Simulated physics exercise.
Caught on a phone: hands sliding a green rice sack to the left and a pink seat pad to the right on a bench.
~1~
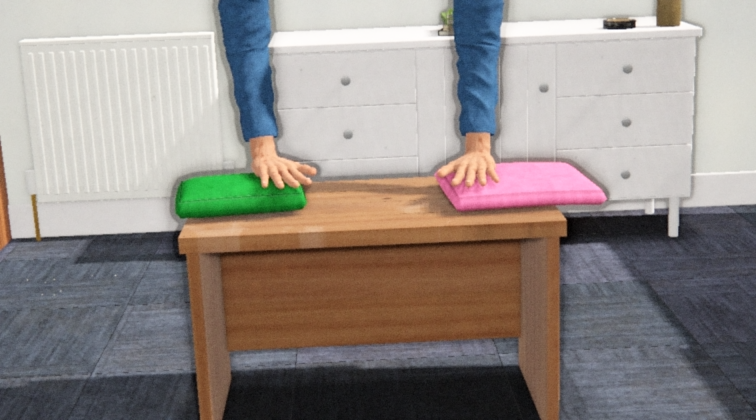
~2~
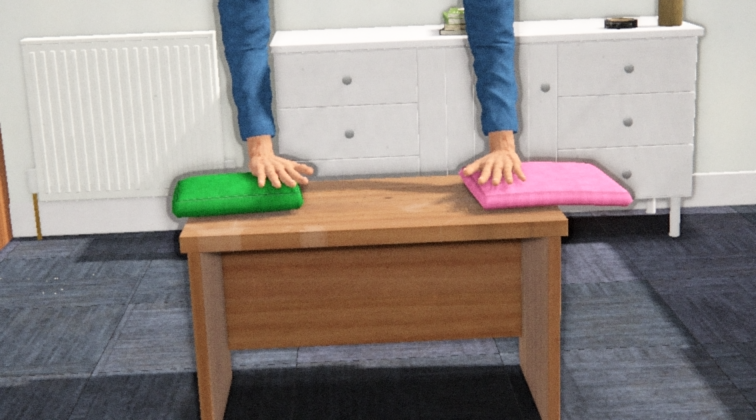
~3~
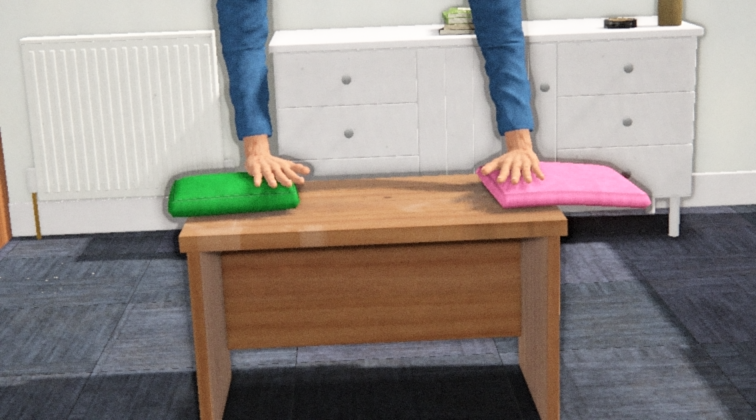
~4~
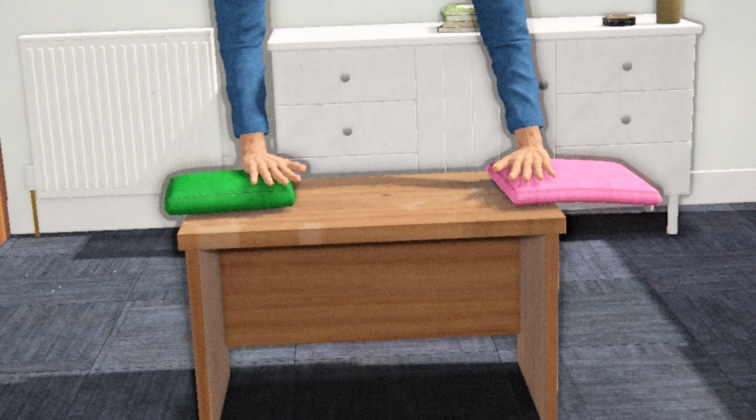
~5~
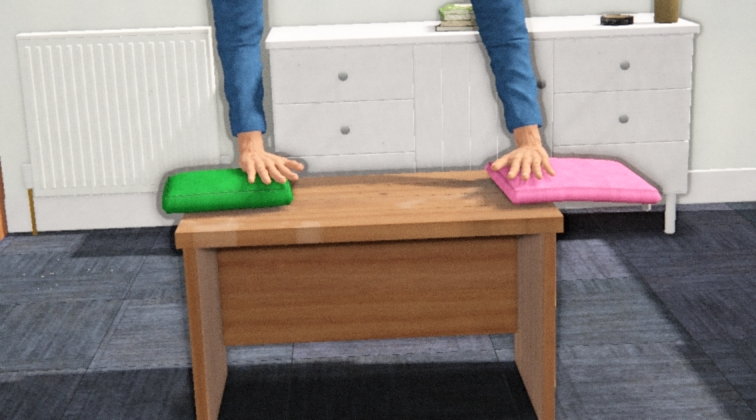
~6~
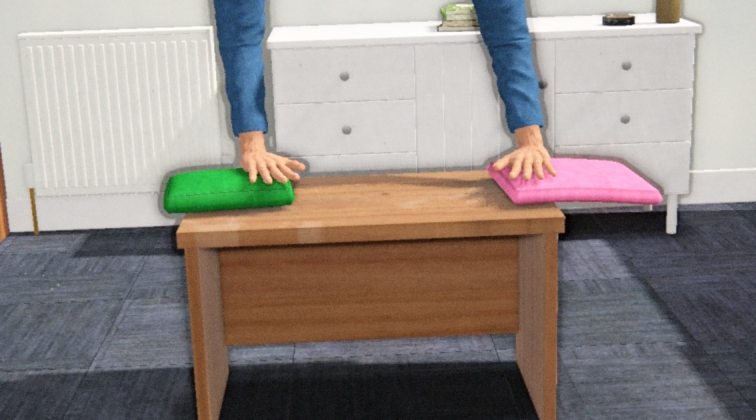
Two hands in blue sleeves press on a green padded item and a pink one atop a wooden bench, seen from the front in a room with dark carpet. The green one lies at the left end and the pink at the right, before a radiator and white drawers. The right hand slides the pink one rightward, the left nudges the green slightly left, then both barely move.
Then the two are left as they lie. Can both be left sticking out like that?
As it turns out, the green rice sack stays up there; the pink seat pad tips over and falls.
Then, 0.26 s later than the last view, rice sack at rest; seat pad falling near (573, 212).
Then, 0.48 s later than the last view, rice sack at rest; seat pad on the floor near (581, 351).
Then, 0.70 s later than the last view, rice sack at rest; seat pad on the floor near (599, 371).
Finally, rice sack at rest; seat pad on the floor near (600, 378). The green rice sack remains on top and the pink seat pad goes down.
